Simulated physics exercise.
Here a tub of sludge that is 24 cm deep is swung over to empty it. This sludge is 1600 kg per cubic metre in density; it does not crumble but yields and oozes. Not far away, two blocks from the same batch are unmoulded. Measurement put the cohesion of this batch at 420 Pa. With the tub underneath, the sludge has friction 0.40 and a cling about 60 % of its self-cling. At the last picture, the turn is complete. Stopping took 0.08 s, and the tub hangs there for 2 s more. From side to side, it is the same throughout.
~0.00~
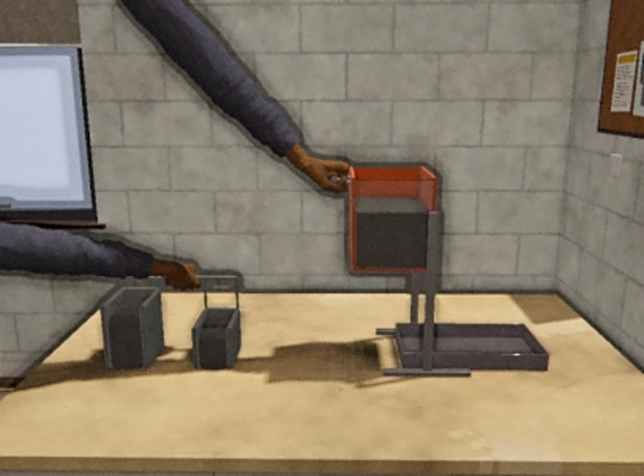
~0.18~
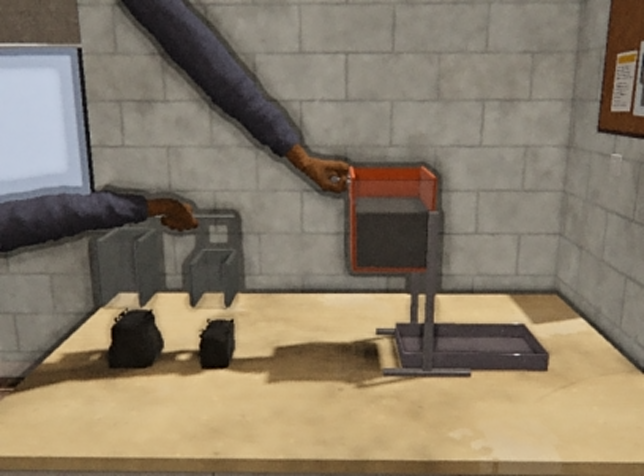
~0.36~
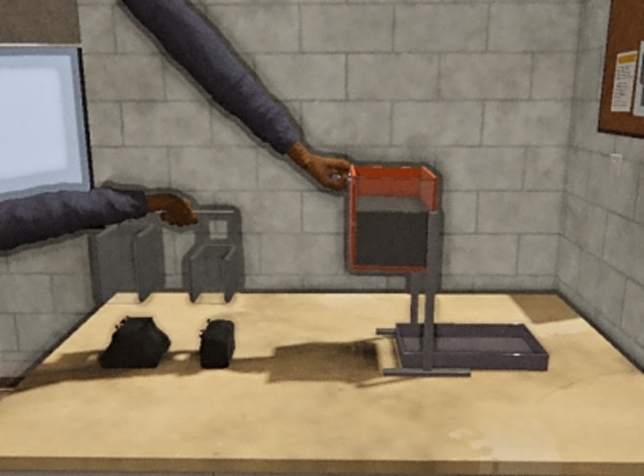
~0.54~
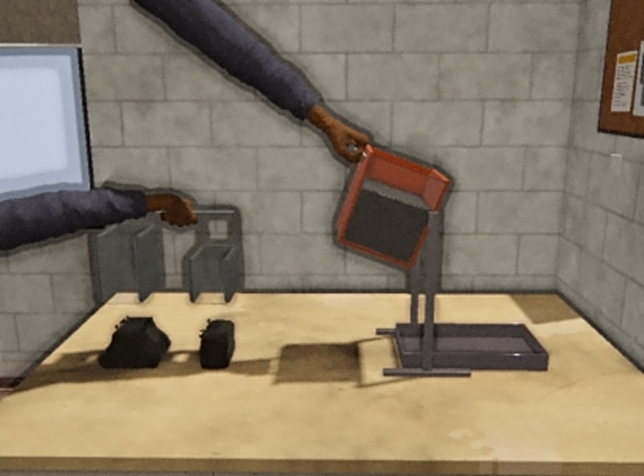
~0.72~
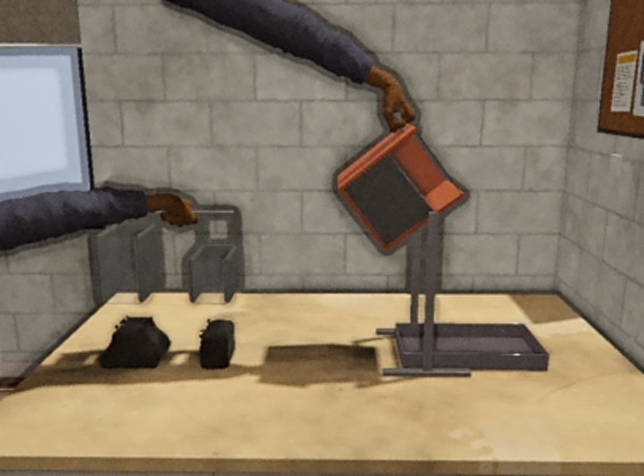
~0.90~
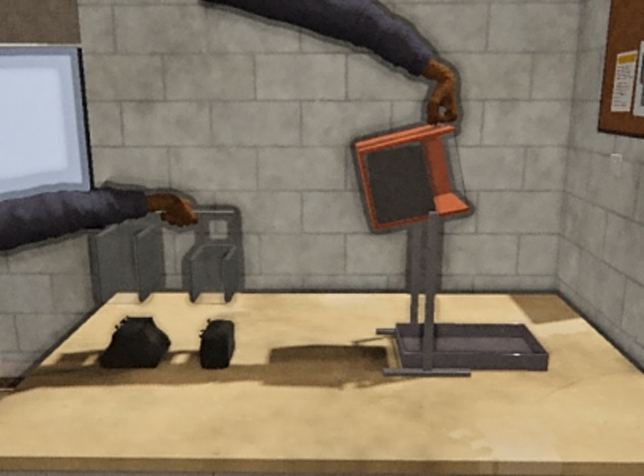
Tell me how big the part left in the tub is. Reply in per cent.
I would say about 100 percent.
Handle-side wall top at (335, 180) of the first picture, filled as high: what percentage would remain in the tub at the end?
Roughly 70 %.
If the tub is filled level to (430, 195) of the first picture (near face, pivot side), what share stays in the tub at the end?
In that case some 80 per cent.
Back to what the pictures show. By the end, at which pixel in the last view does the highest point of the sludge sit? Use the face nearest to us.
Around (389, 162).
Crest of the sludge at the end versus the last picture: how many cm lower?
4 cm.
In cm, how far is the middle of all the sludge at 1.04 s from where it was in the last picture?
I'd estimate roughly 2 centimetres.
After 1.04 s, the tub is at 77 degrees and holds 100 %.
After 1.21 s, the tub is at 77 degrees and holds 100 %.
After 1.38 s, the tub is at 77 degrees and holds 100 %.
After 1.55 s, the tub is at 77 degrees and holds 100 %.
After 2.90 s, at the end, the tub is at 77 degrees and holds 100 %.
